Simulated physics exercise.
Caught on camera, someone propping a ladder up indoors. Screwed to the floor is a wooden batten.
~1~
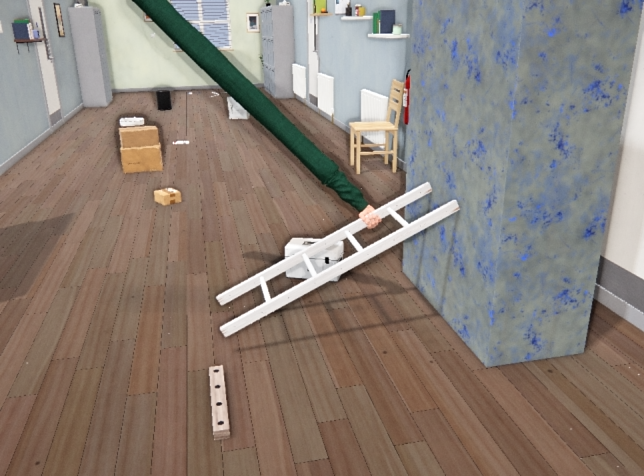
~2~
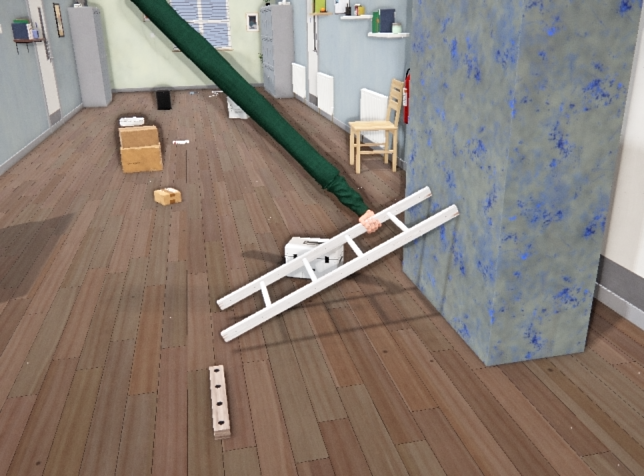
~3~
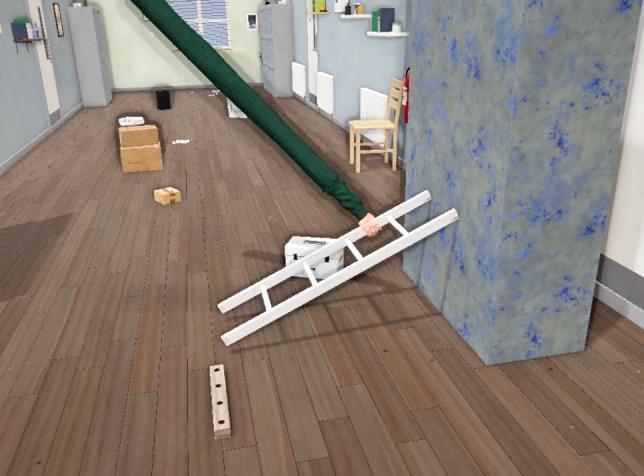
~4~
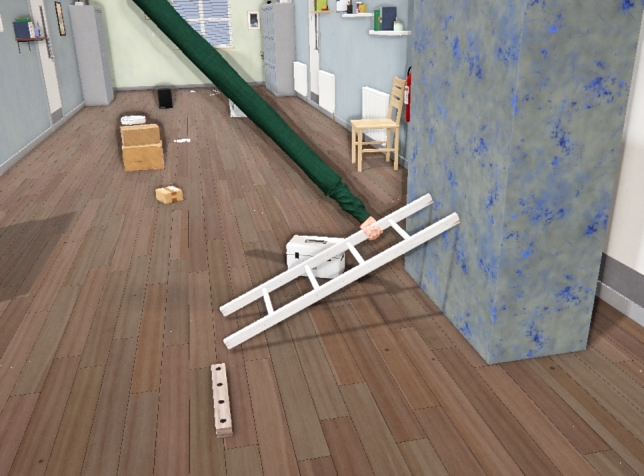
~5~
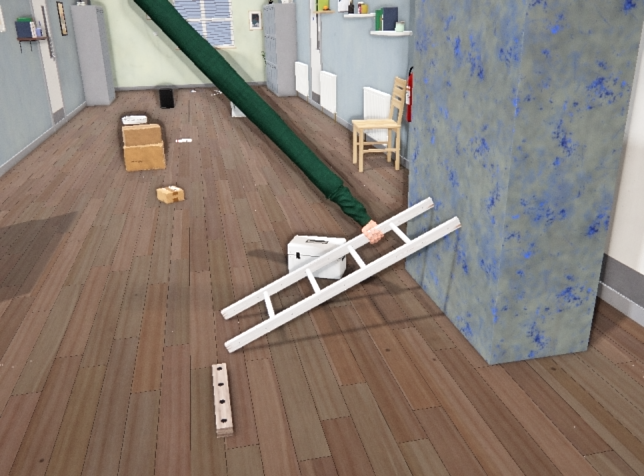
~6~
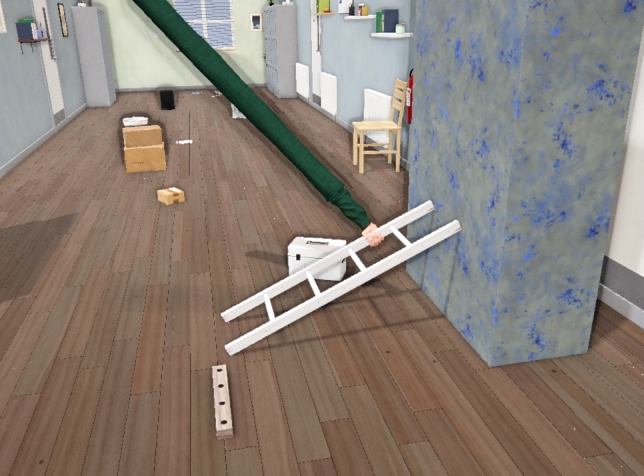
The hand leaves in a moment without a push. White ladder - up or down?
It goes down.
Then, 0.22 s on from there, white ladder turned 7° from its first pose near (331, 287).
Then, 0.32 s on from there, white ladder turned 19° from its first pose near (327, 309).
In the end, the white ladder slides out and falls, near (325, 321); the other things unmoved.
